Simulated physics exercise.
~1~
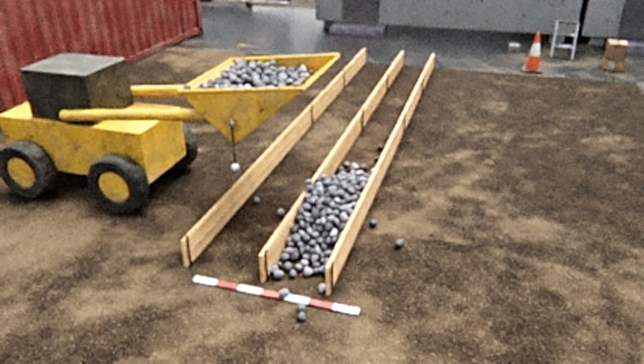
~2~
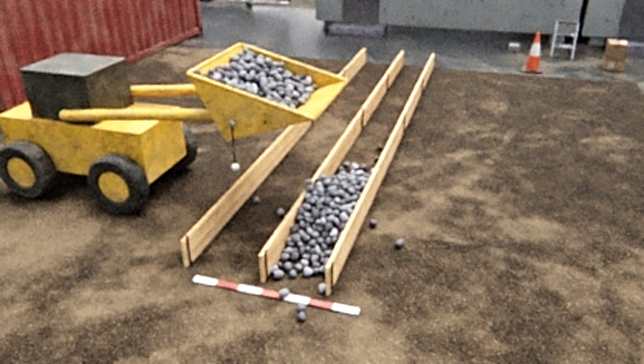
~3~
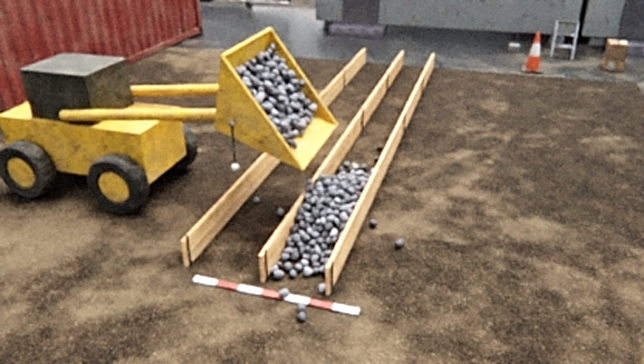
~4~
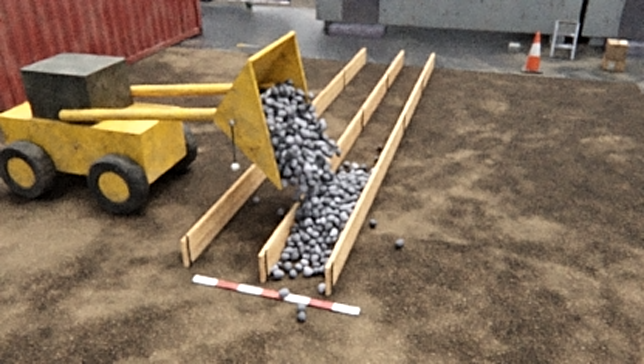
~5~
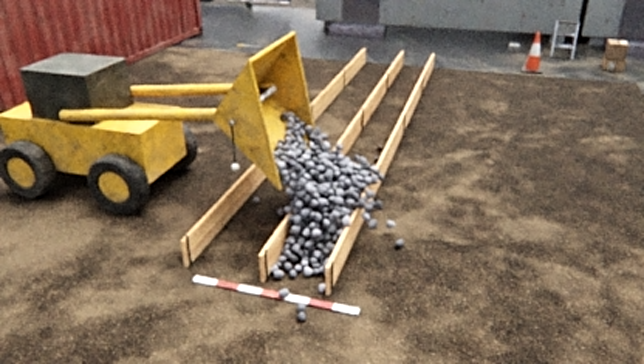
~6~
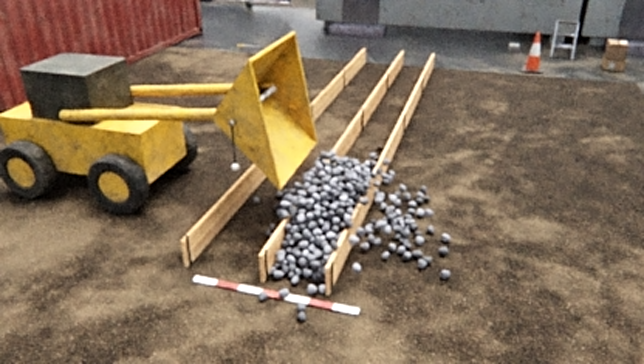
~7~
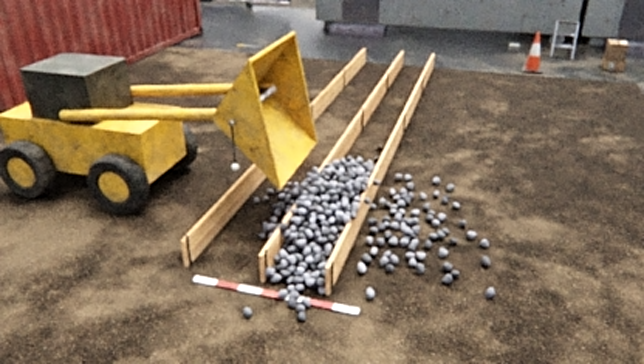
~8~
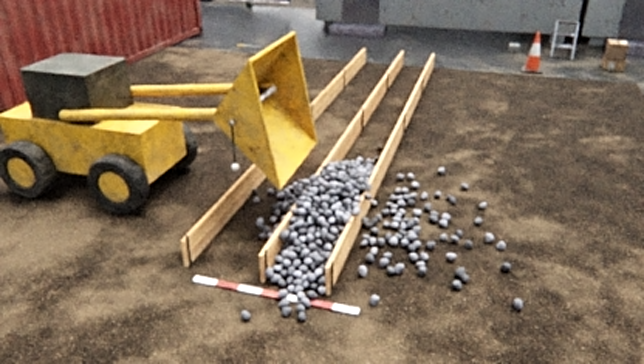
A yellow loader tipped its bucket of round grey stones over wooden boards, pouring them onto a pile already lying there. The heap spilled over the right-hand board and scattered across the dirt, leaving the bucket empty and still tilted above the boards.
